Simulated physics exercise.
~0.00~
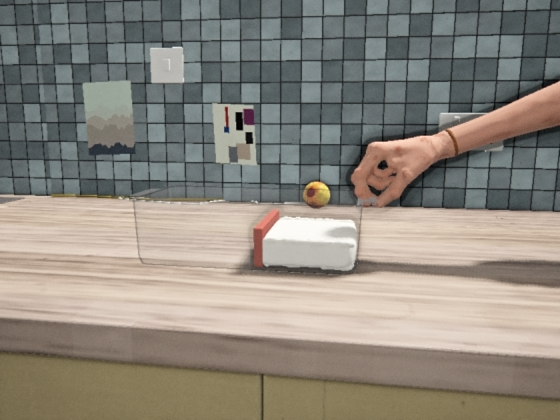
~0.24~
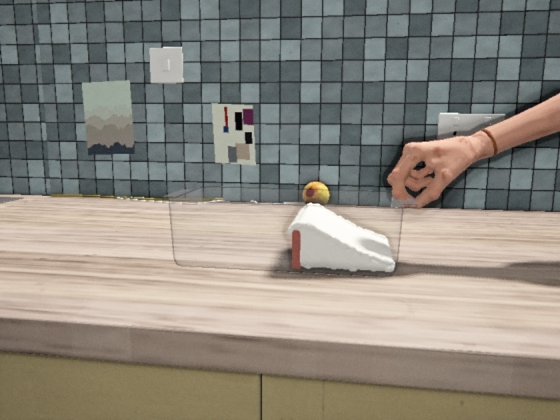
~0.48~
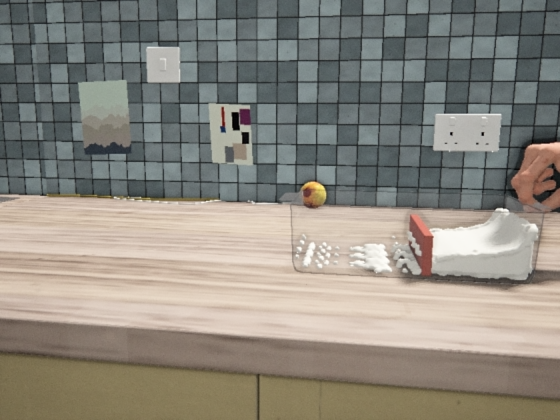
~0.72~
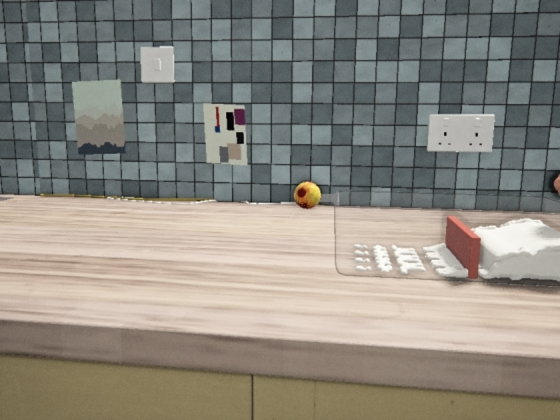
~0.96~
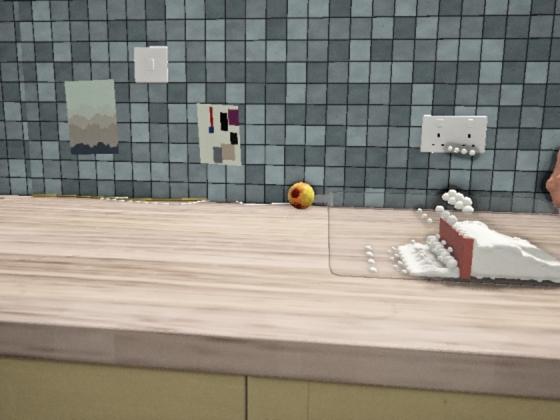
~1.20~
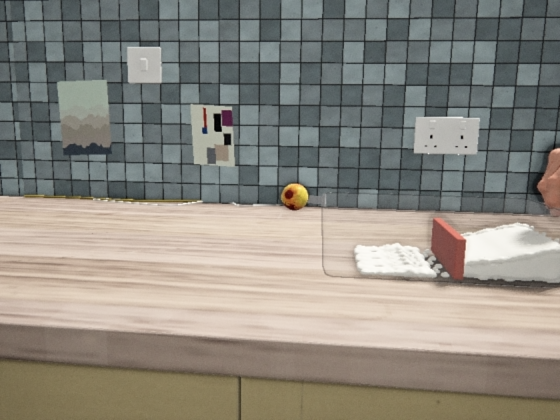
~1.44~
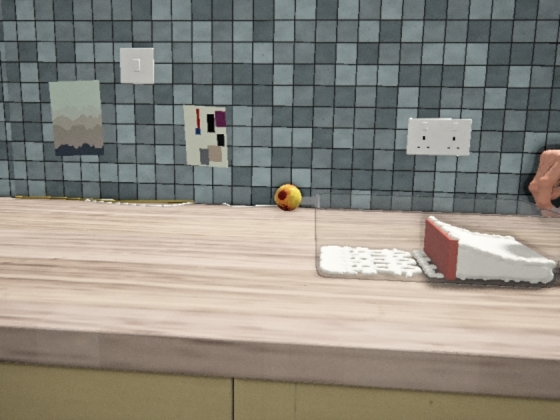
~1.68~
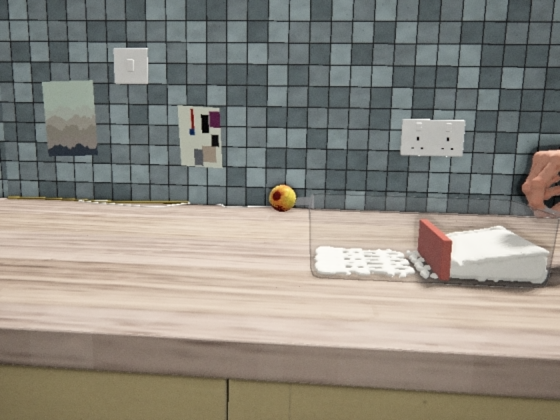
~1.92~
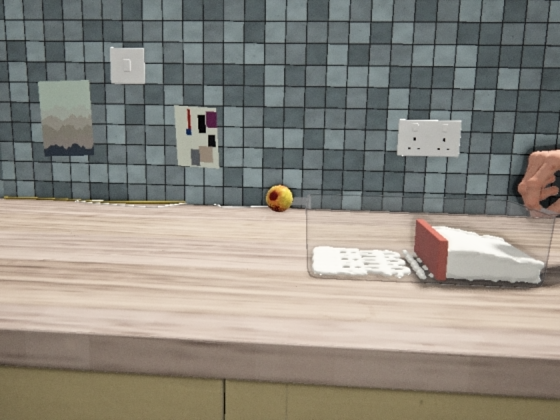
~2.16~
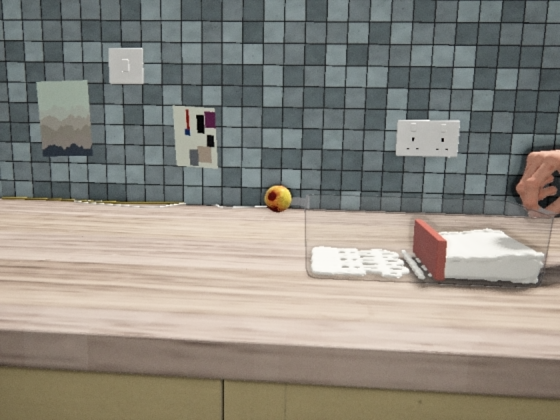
A clear box holding white liquid slid right across a wooden counter as a hand moved alongside it, and the liquid sloshed, with some splashing over the red divider into the left part, where a little stayed once everything settled.
